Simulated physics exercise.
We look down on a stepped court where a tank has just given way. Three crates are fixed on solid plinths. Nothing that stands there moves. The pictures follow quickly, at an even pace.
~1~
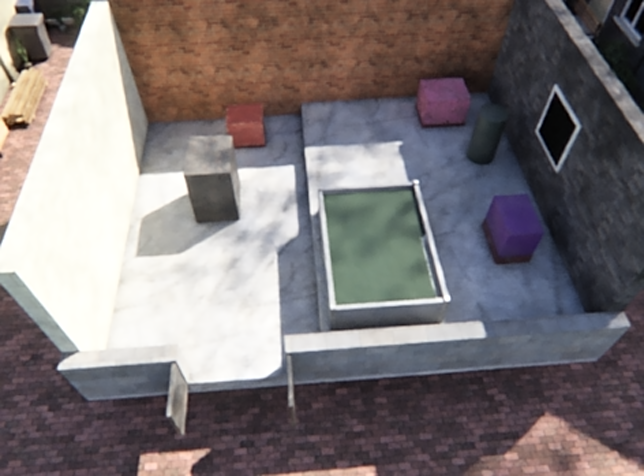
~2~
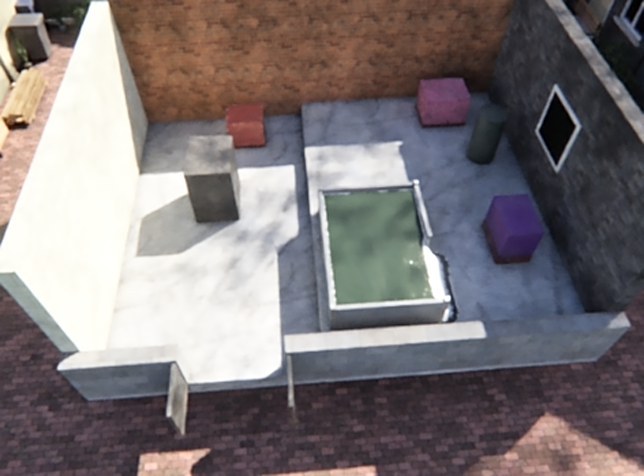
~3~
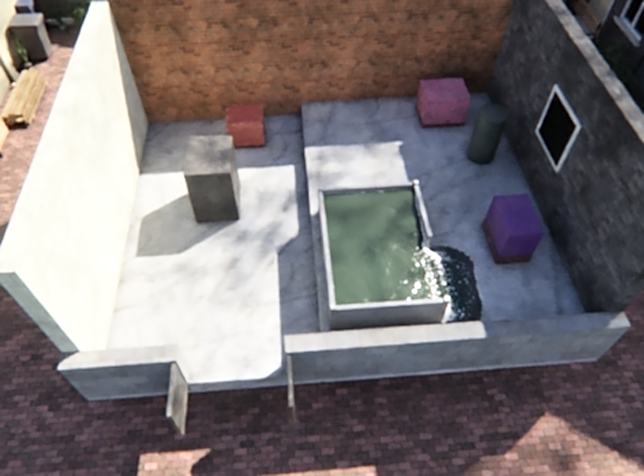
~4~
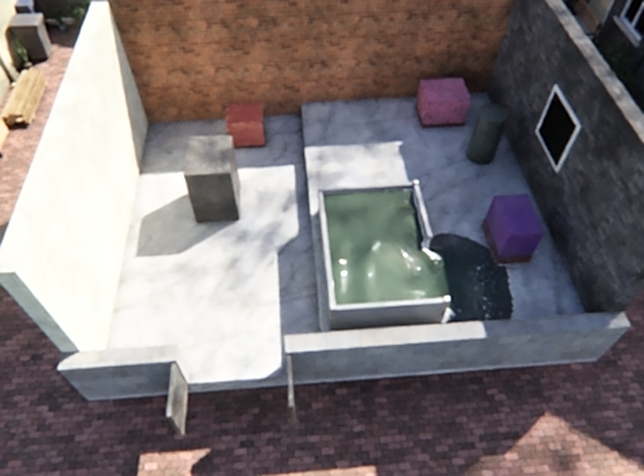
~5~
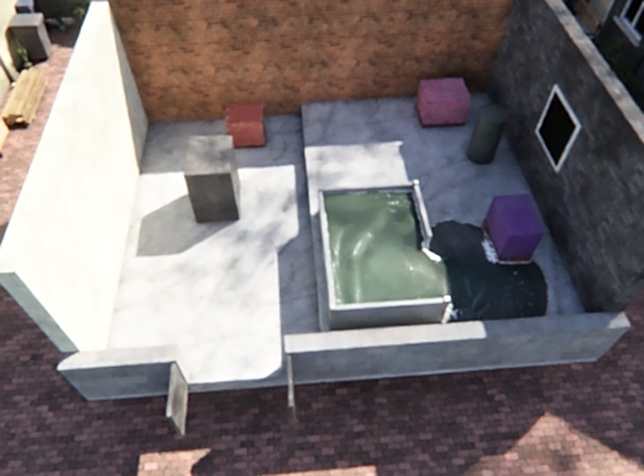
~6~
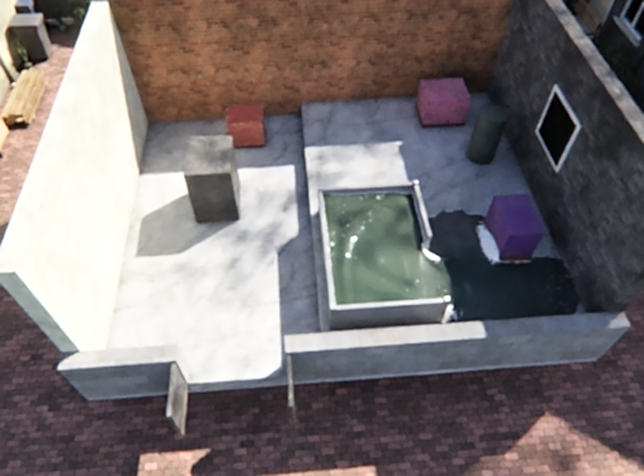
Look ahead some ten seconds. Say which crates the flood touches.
The red crate gets wet; the purple crate gets wet; the pink crate gets wet.
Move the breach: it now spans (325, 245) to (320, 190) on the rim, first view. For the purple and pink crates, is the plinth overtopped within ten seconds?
My reading: The purple crate stays dry, the pink crate keeps dry.
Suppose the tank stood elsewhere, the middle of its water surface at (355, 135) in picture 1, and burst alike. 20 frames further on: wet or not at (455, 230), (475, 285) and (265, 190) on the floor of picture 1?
As listed: Covered, under water, dry.
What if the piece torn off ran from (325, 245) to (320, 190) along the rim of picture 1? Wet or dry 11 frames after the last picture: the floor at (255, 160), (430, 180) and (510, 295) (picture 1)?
One after the other: Covered, no water, dry.
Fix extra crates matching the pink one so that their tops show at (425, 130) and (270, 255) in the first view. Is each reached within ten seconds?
In turn: Is soaked, remains dry.
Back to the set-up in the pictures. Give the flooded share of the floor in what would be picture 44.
Roughly 55 per cent.
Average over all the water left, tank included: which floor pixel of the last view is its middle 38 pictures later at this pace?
Near (420, 214).
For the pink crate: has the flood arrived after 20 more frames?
At pink water there.
A moment on, water covers 15 % of the floor; the red crate not reached, the purple crate water round its plinth, the pink crate not reached.
Next, water covers 25 % of the floor; the red crate not reached, the purple crate water round its plinth, the pink crate not reached.
Then, water covers 35 % of the floor; the red crate not reached, the purple crate water round its plinth, the pink crate water round its plinth.
Later, water covers 55 % of the floor; the red crate water round its plinth, the purple crate water round its plinth, the pink crate water round its plinth.
In the end, water covers 85 % of the floor; the red crate was topped, the purple crate was topped, the pink crate was topped.
